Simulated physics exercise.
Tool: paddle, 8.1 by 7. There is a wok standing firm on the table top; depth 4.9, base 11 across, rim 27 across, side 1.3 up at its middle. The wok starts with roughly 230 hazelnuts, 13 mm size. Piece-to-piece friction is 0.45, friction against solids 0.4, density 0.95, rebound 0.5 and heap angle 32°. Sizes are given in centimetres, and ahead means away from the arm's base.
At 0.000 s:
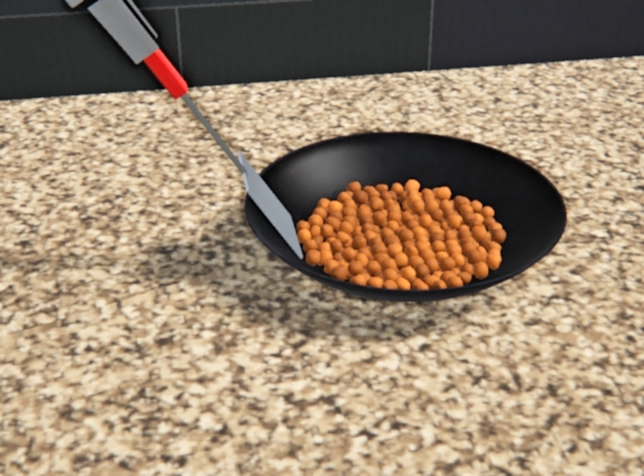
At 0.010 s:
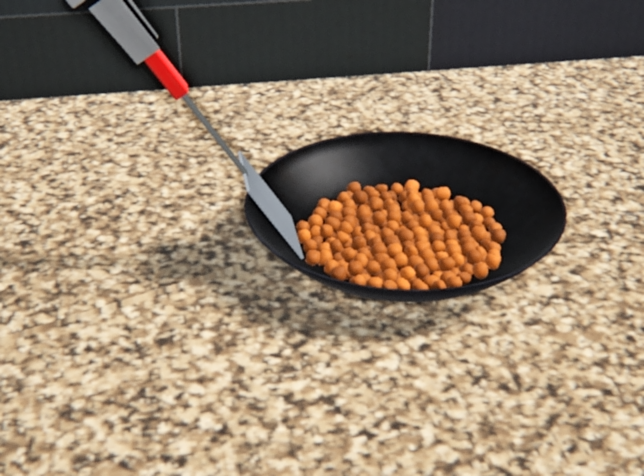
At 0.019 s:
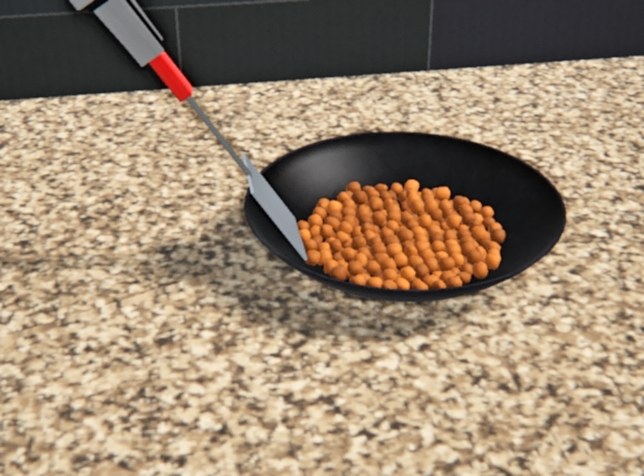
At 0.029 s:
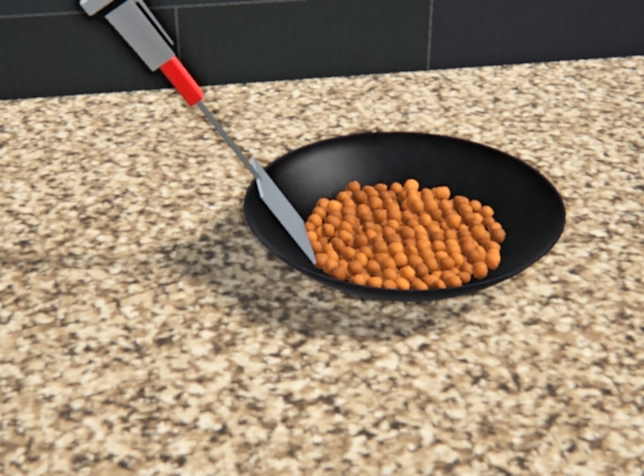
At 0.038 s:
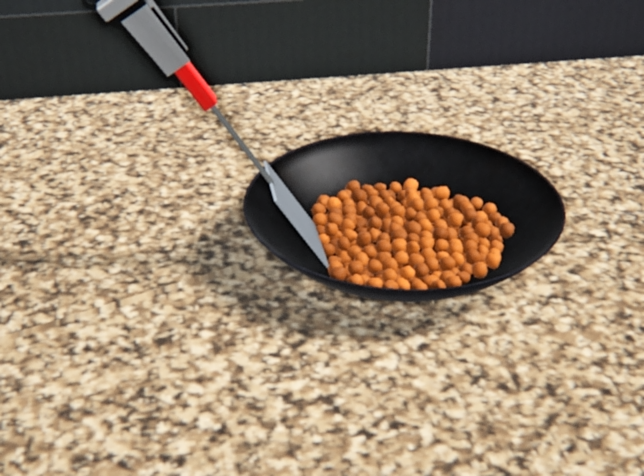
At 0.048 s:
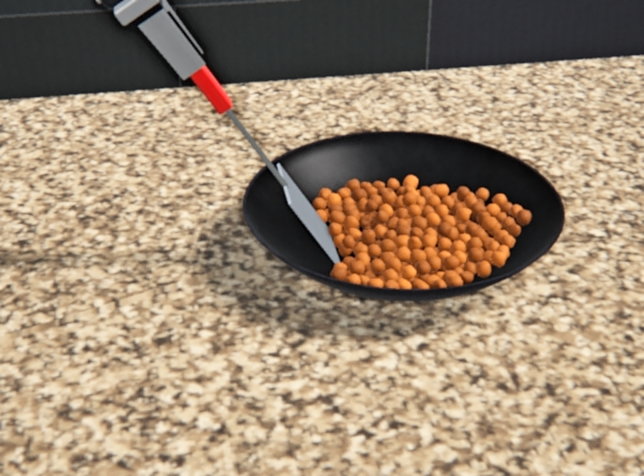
On a speckled countertop, a black wok holds a heap of small orange-brown balls, with a red-necked gray paddle resting inside its left edge. The paddle stays still at first, then slides a short way right, pushing into the heap, and the balls bunch and shift toward the right side.
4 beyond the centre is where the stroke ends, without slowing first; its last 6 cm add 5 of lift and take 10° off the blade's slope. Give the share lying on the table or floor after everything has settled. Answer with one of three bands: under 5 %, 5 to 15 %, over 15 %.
Over 15 %.
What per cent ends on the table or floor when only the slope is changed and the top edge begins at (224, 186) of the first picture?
20 percent or thereabouts.
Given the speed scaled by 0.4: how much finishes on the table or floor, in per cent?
0 %.
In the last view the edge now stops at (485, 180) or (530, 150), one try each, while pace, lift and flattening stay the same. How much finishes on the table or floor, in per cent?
First try roughly 20 percent, second roughly 35 percent.
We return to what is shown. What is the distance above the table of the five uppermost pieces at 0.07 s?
About 6 cm.
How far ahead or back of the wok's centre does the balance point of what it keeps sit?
I'd say close to 3.5 cm toward the front.
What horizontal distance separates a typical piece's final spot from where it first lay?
It works out to roughly 5 cm.
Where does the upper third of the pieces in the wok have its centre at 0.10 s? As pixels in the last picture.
(492, 205).
By 0.07 s, sloping 58°, highest piece 6 above the table; 230 in the wok.
By 0.10 s, sloping 55°, highest piece 9 above the table; 223 in the wok, 7 on the blade or in flight.
By 0.31 s, sloping 48°, highest piece 6 above the table; 181 in the wok, 39 on the table or floor, 10 on the blade or in flight.
By 1.36 s, sloping 48°, highest piece 4 above the table; 180 in the wok, 50 on the table or floor.
Final count, 180 in the wok, 50 on the table or floor. That is 22 % on the table or floor.
